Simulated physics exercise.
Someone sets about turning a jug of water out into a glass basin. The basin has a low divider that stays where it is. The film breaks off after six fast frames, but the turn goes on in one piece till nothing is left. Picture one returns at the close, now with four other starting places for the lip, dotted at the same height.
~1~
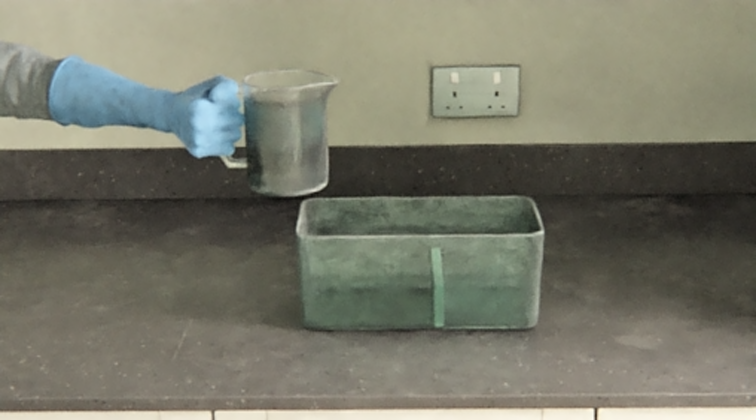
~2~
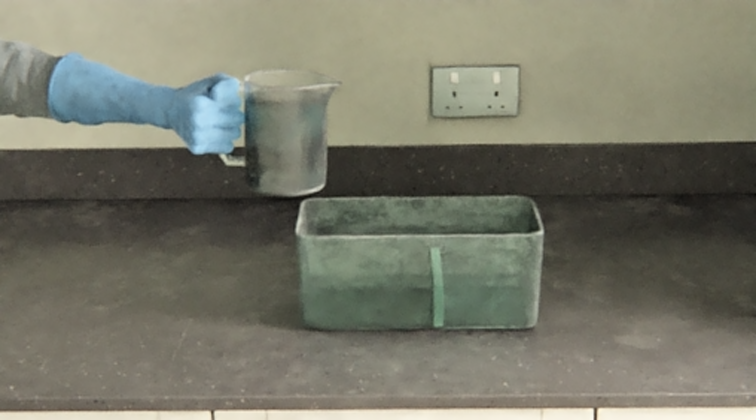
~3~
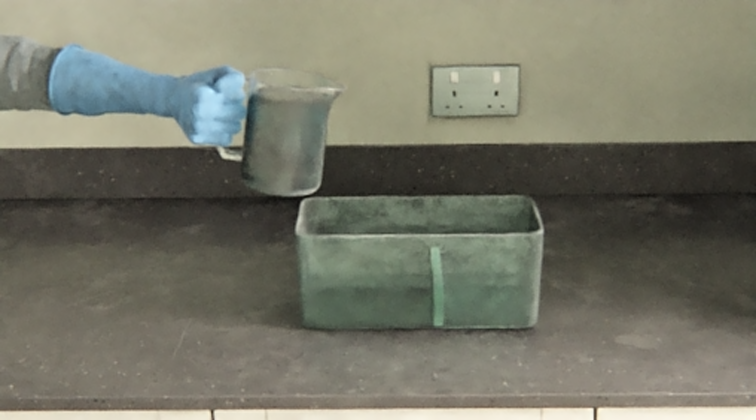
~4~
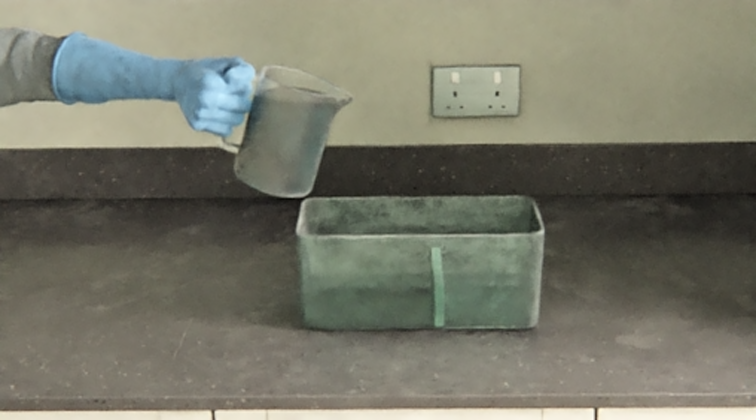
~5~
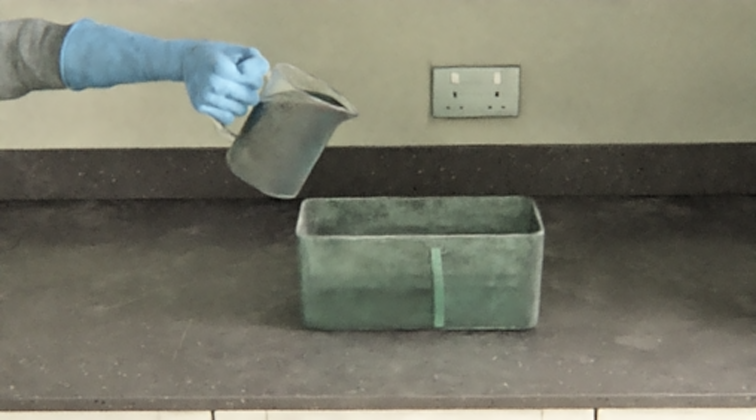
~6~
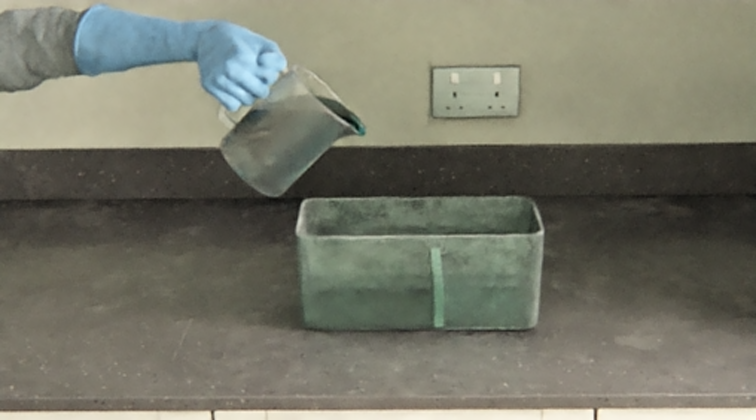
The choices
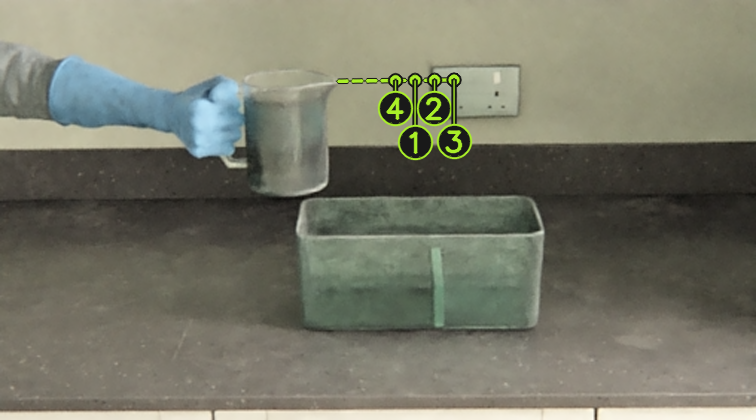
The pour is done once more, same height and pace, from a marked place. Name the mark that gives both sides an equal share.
The answer is spot 4.
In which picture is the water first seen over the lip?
Picture 6.
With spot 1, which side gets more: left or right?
More ends on the right.
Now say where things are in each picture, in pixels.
Upright, lip at (338, 81); basin from (302, 327) to (538, 325); top of the wall at (437, 266); nothing has left yet.
Tipped about 2°, lip at (340, 83); nothing has left yet.
Tipped about 8°, lip at (345, 88); nothing has left yet.
Tipped about 18°, lip at (352, 99); nothing has left yet.
Tipped about 31°, lip at (358, 114); nothing has left yet.
Tipped about 45°, lip at (360, 133); water is over the lip, down to (360, 133).
On the marked copy, 1 at (415, 80); 2 at (434, 80); 3 at (454, 79); 4 at (395, 80).
With 1, about 18 % ends left of the wall and 80 % right of it.
With 2, about 10 % ends left of the wall and 88 % right of it.
With 3, about 23 % ends left of the wall and 74 % right of it; 3 % is lost outside.
With 4, about 49 % ends left of the wall and 49 % right of it.
